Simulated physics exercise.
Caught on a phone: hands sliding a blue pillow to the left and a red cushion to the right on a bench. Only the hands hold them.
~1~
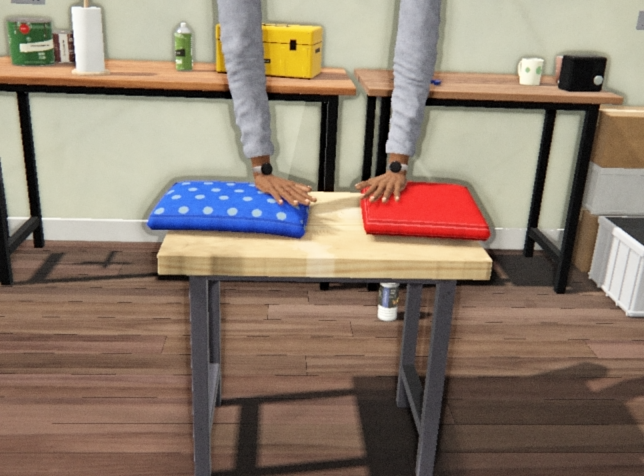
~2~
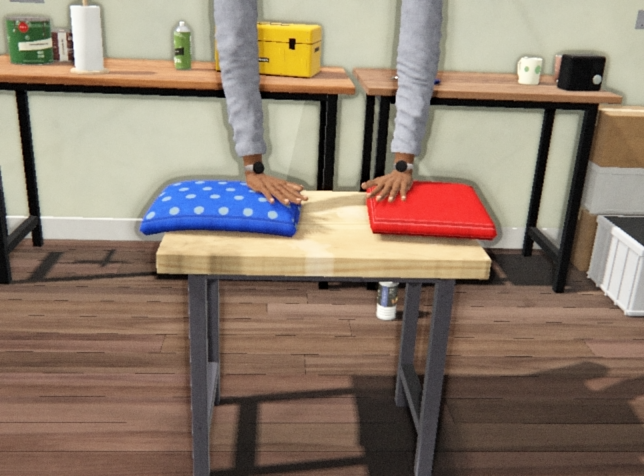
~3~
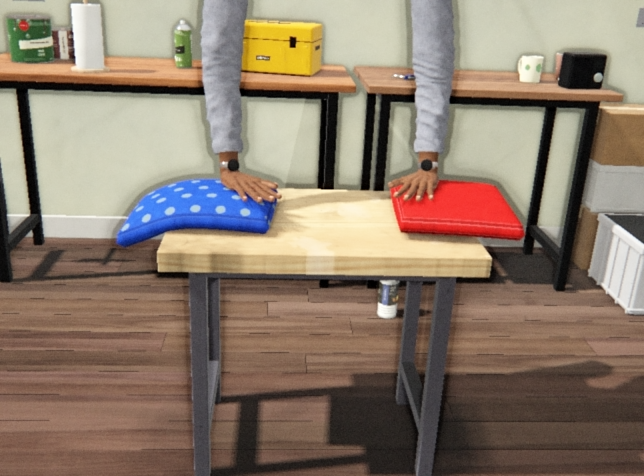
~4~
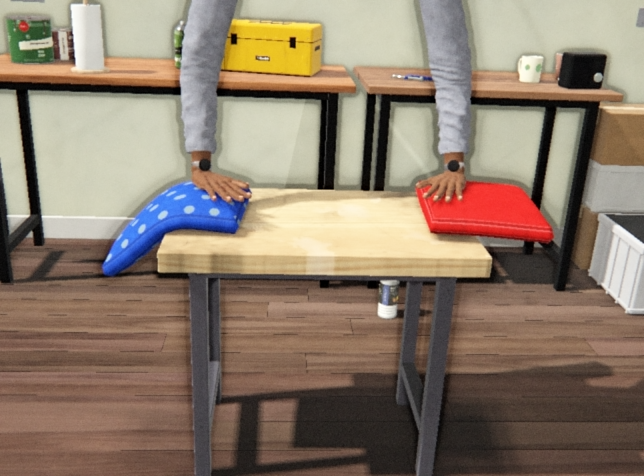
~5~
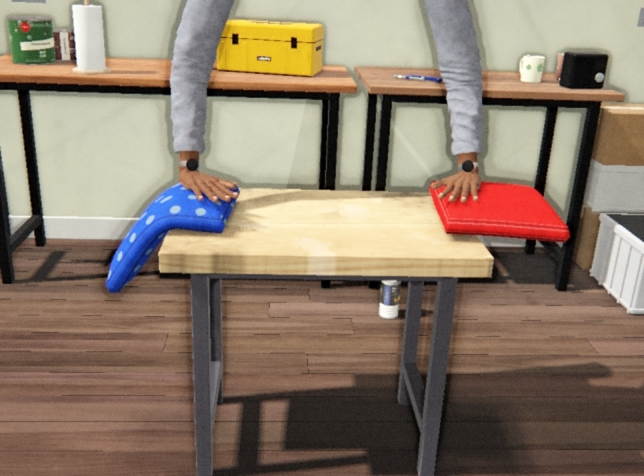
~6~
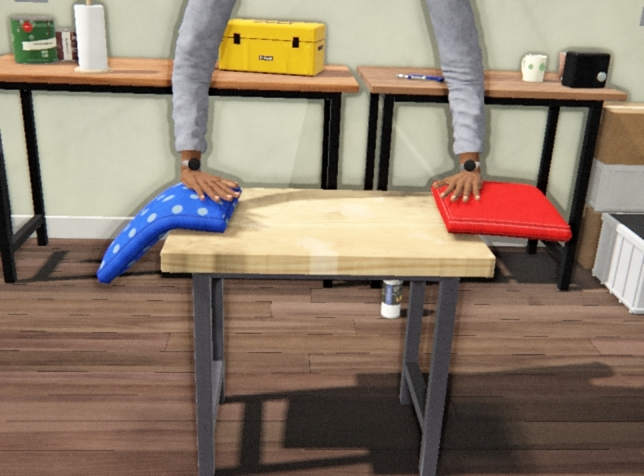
The clip shows two hands pressing on a blue dotted pillow and a red cushion on a wooden bench, sliding them apart to left and right until both extend past the edges, the blue one bending downward while the red stays flat.
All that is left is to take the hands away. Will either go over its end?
The blue pillow tips over and falls; the red cushion goes down.
Then, 0.24 s past the final frame, pillow tipping outwards near (159, 232); cushion tipping outwards near (497, 234).
Then, 0.46 s past the final frame, pillow falling near (142, 325); cushion falling near (490, 351).
Then, 0.70 s past the final frame, pillow on the floor near (116, 425); cushion on the floor near (517, 402).
When it is over, pillow on the floor near (105, 426); cushion on the floor near (530, 423). The blue pillow goes down and the red cushion slumps off the end.
